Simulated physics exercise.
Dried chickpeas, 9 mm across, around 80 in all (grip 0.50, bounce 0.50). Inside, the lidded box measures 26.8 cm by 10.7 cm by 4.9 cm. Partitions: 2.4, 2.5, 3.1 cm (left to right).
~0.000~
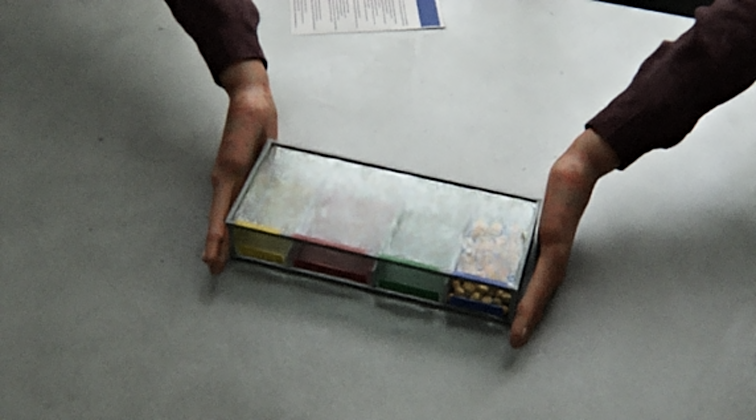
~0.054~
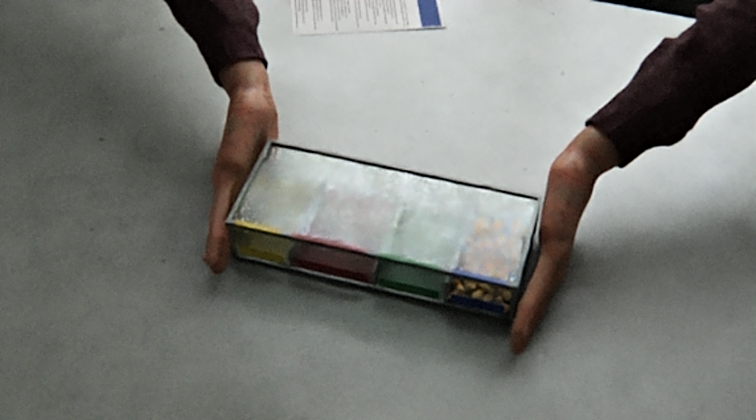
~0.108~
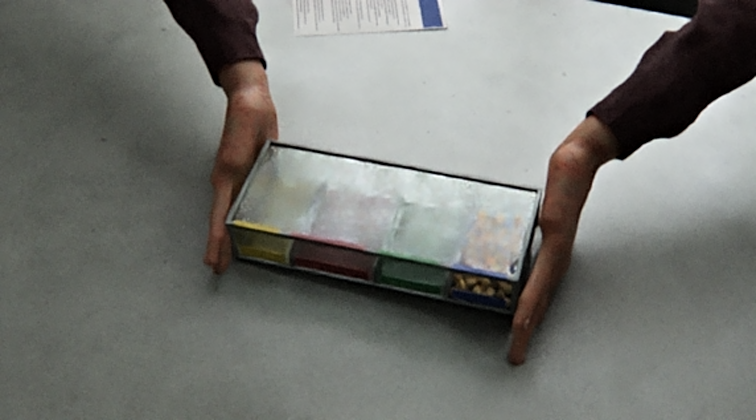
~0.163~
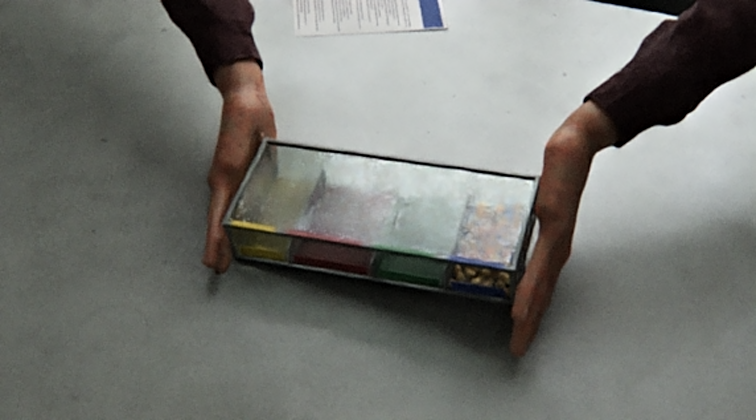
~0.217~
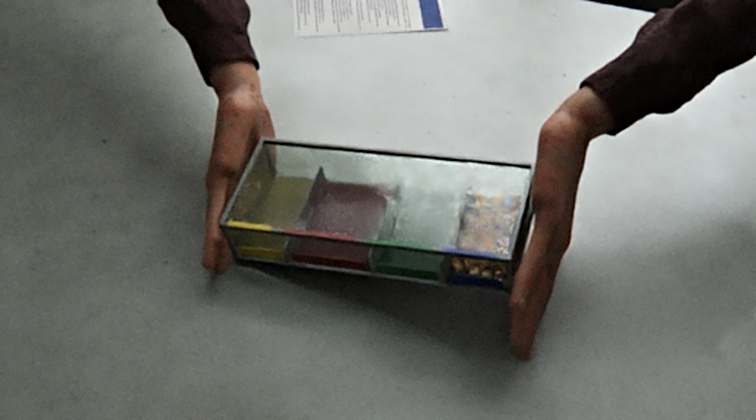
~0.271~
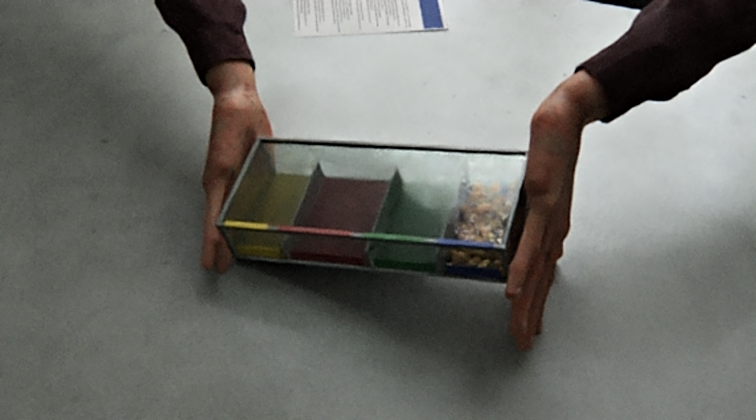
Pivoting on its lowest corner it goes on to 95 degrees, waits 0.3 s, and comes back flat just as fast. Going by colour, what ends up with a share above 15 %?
Red: No, blue: Yes, green: No, yellow: Yes.
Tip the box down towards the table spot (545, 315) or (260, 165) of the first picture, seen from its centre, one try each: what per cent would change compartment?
About 0 and 45 per cent.
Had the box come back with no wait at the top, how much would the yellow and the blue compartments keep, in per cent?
In that case yellow 25; blue 50.
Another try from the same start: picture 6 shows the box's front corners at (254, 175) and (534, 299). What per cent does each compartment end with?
Red 0, blue 100, green 0, yellow 0.
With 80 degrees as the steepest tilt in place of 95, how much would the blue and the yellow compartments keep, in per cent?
Then: Blue 85; yellow 5.
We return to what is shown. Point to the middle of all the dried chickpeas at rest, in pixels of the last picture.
Around (281, 250).
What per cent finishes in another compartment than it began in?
Some 70 per cent.
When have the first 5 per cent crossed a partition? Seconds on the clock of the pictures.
Near 1.65 s.
Then, at 1.74 s, tilt 95 degrees; red 5 %, blue 70 %, green 25 %.
After 2.72 s, tilt 48 degrees; red 5 %, blue 30 %, green 5 %, yellow 60 %.
After 3.69 s, tilt 0 degrees; red 5 %, blue 30 %, green 5 %, yellow 60 %.
By 4.3 s all is still; red 5 %, blue 30 %, green 5 %, yellow 60 %.
